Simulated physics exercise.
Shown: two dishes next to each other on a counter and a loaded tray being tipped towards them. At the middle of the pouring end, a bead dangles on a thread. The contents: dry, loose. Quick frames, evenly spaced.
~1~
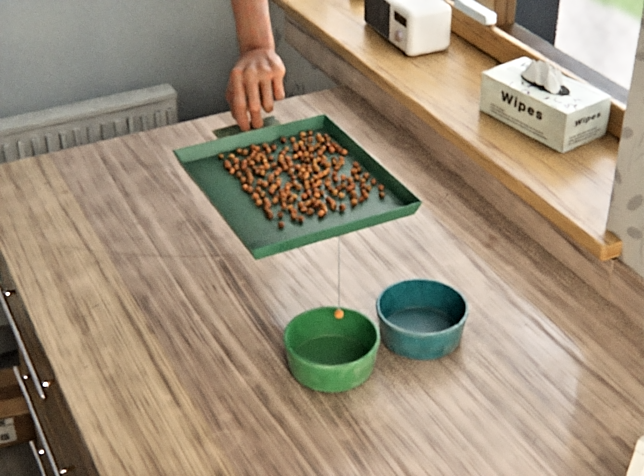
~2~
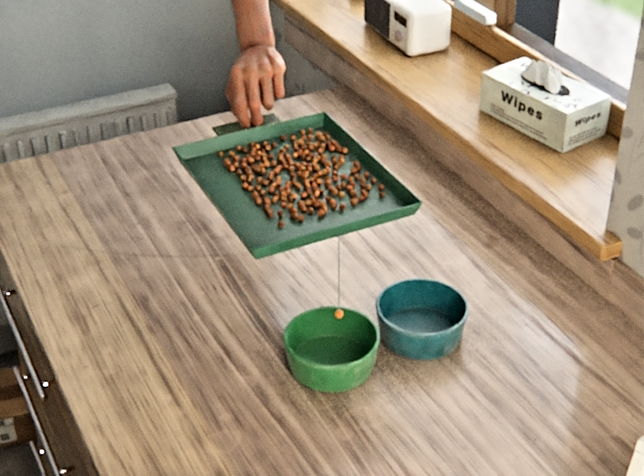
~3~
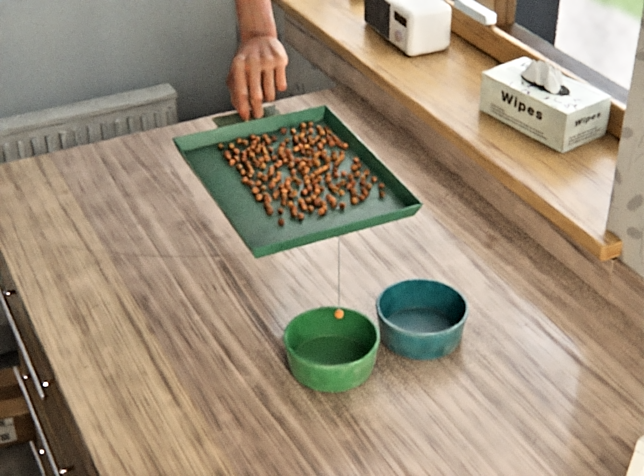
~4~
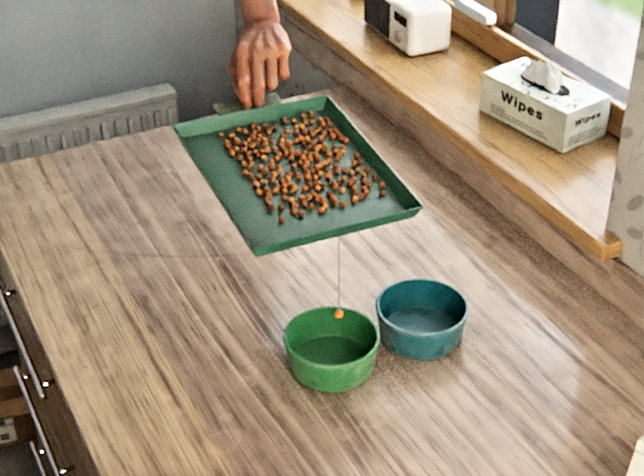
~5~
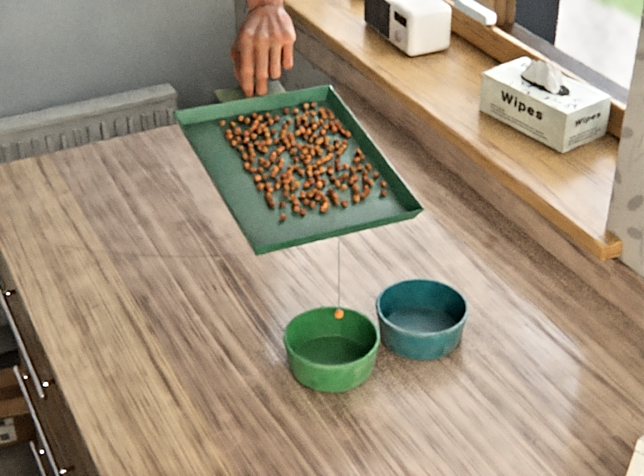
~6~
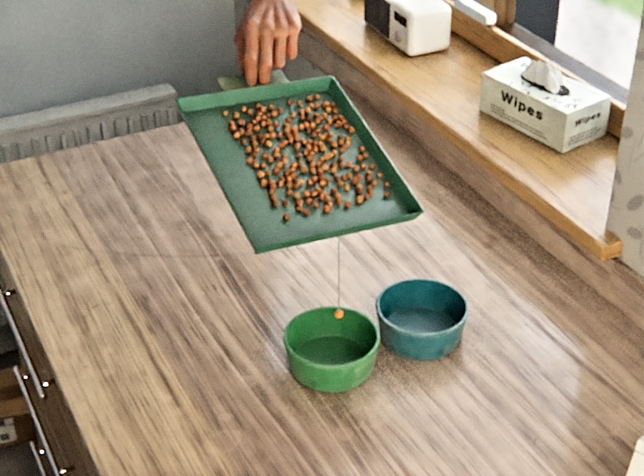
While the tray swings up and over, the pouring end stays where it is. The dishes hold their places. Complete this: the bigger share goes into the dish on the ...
Right.
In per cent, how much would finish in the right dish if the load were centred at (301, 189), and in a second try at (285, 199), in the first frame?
Share in order: Roughly 60 %, 60 %.
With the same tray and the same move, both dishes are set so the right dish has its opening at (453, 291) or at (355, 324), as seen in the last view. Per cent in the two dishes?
Result: 70 % and 30 %.
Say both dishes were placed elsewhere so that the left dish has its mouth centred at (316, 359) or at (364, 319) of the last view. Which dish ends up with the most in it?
The right-placed dish first, the left-placed dish second.
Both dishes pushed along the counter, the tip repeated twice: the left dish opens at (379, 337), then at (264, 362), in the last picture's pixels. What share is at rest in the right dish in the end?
You'd get near 20 per cent and afterwards near 30 per cent.
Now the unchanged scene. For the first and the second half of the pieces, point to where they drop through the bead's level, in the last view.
Around (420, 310) at first; around (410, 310) after that.
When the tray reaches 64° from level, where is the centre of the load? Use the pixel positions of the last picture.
Roughly at (389, 222).
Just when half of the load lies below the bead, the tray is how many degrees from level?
Approx. reading: About 95°.
Soon after the last picture, tray tipped steeply; most on the tray; a small part in the right dish; a small part outside both; a small part in the air.
A little later, tray tipped past a quarter turn; a stray few on the tray; a small part in the left dish; about two thirds in the right dish; about a quarter outside both; a small part in the air.
Later still, tray tipped past a quarter turn; a small part in the left dish; about two thirds in the right dish; about a quarter outside both.
At rest, tray tipped past a quarter turn; a small part in the left dish; about two thirds in the right dish; about a quarter outside both.
